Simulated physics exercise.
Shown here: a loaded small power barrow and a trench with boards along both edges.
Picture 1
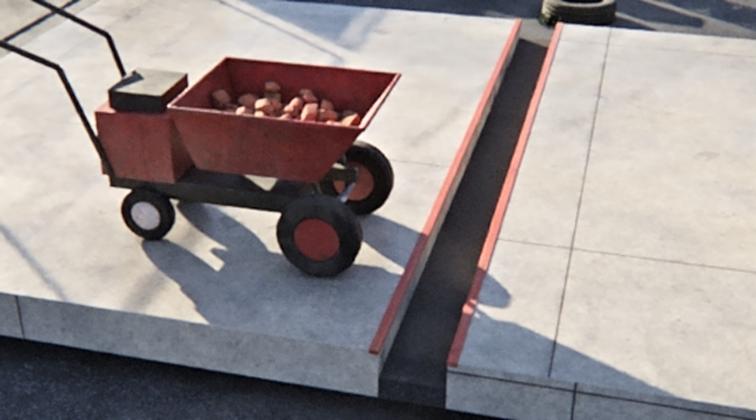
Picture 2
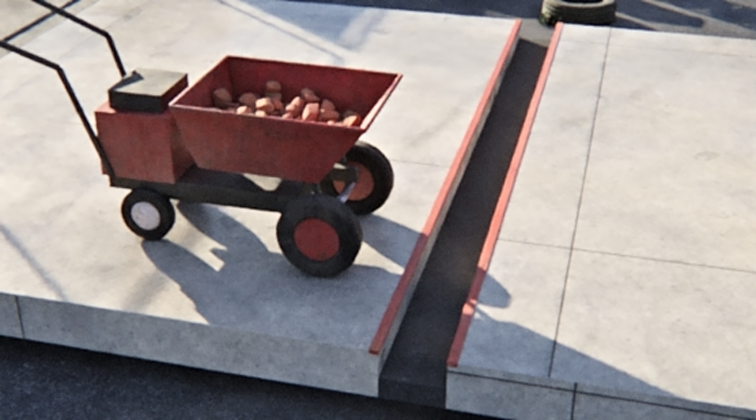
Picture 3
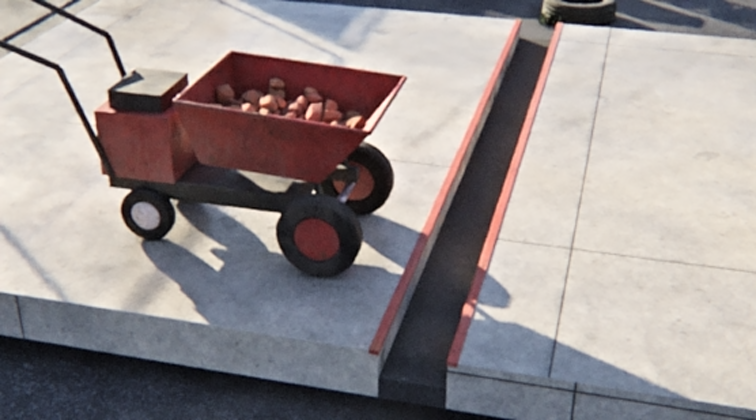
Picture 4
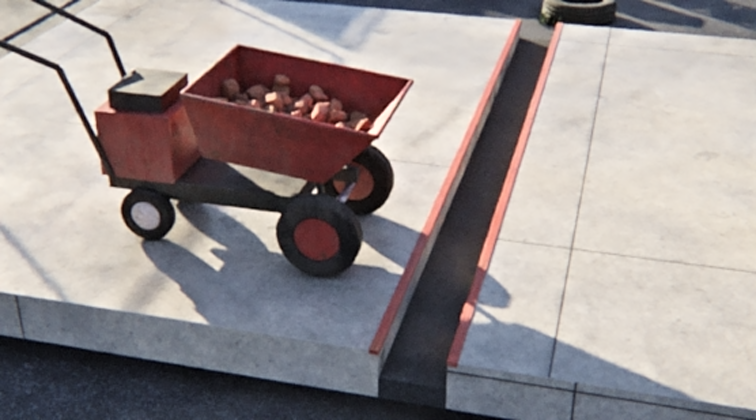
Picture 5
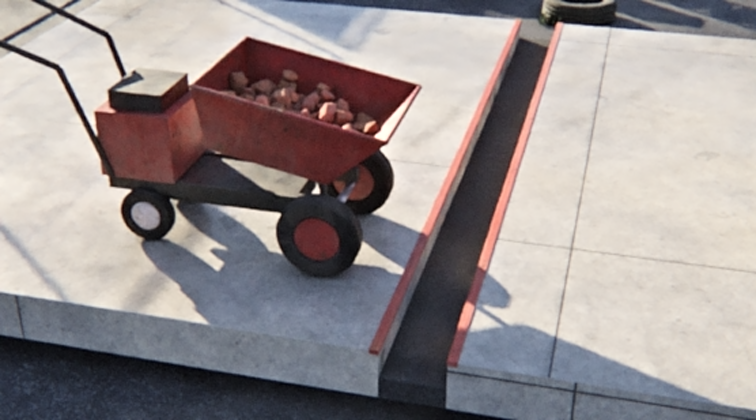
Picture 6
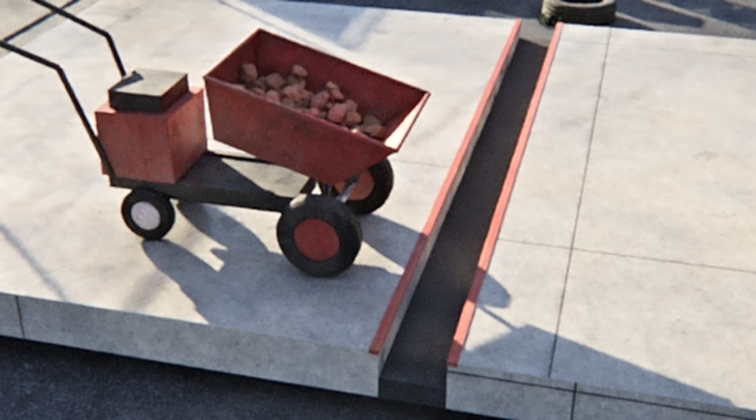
In the video, a small power barrow loaded with reddish rubble stands on a pale slab beside a trench edged with red boards, and its red skip gradually tilts forward to the right while the wheels stay still.
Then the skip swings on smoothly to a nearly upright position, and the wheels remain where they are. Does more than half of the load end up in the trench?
No: Mostly out.
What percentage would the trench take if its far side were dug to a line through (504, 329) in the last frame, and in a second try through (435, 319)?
First try: About 80 %; second try: About 0 %.
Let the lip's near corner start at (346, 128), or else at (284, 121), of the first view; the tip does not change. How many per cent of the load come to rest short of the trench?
You'd see close to 0 per cent the first time and close to 10 per cent the next.
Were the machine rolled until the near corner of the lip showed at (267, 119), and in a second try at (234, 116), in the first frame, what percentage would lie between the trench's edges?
It works out to 30 per cent in the first case and 10 per cent in the second.
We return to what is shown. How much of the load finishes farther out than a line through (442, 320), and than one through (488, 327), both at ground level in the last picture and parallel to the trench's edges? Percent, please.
Result, first then second: 50 %, 20 %.
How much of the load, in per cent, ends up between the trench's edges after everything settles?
I'd put that share near 30 per cent.
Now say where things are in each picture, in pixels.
Lip of the skip at (363, 130), level; top of the load at (286, 121), lumps of rubble; first edge of the trench at (390, 312); far edge at (465, 323), the trench under half as wide as the skip, and about half as deep as wide, in the first picture.
Lip of the skip at (365, 131), level; top of the load at (266, 106), in the second picture.
Lip of the skip at (369, 133), tipped barely; top of the load at (269, 104), in the third picture.
Lip of the skip at (377, 137), tipped a little; top of the load at (258, 110), in the fourth picture.
Lip of the skip at (386, 143), tipped a little; top of the load at (265, 105), in the fifth picture.
Lip of the skip at (396, 151), tipped clearly; top of the load at (274, 100); first edge of the trench at (390, 312); far edge at (465, 323), in the sixth picture.
Soon after the last picture, skip tipped steeply; all in the skip.
A little later, skip tipped right over; most in the skip; a small part in or heaped over the trench; a small part beyond it.
Later still, skip tipped right over; about a third in the skip; about a quarter in or heaped over the trench; about a third beyond it.
At rest, skip tipped right over; about a third in the skip; about a third in or heaped over the trench; about a third beyond it.
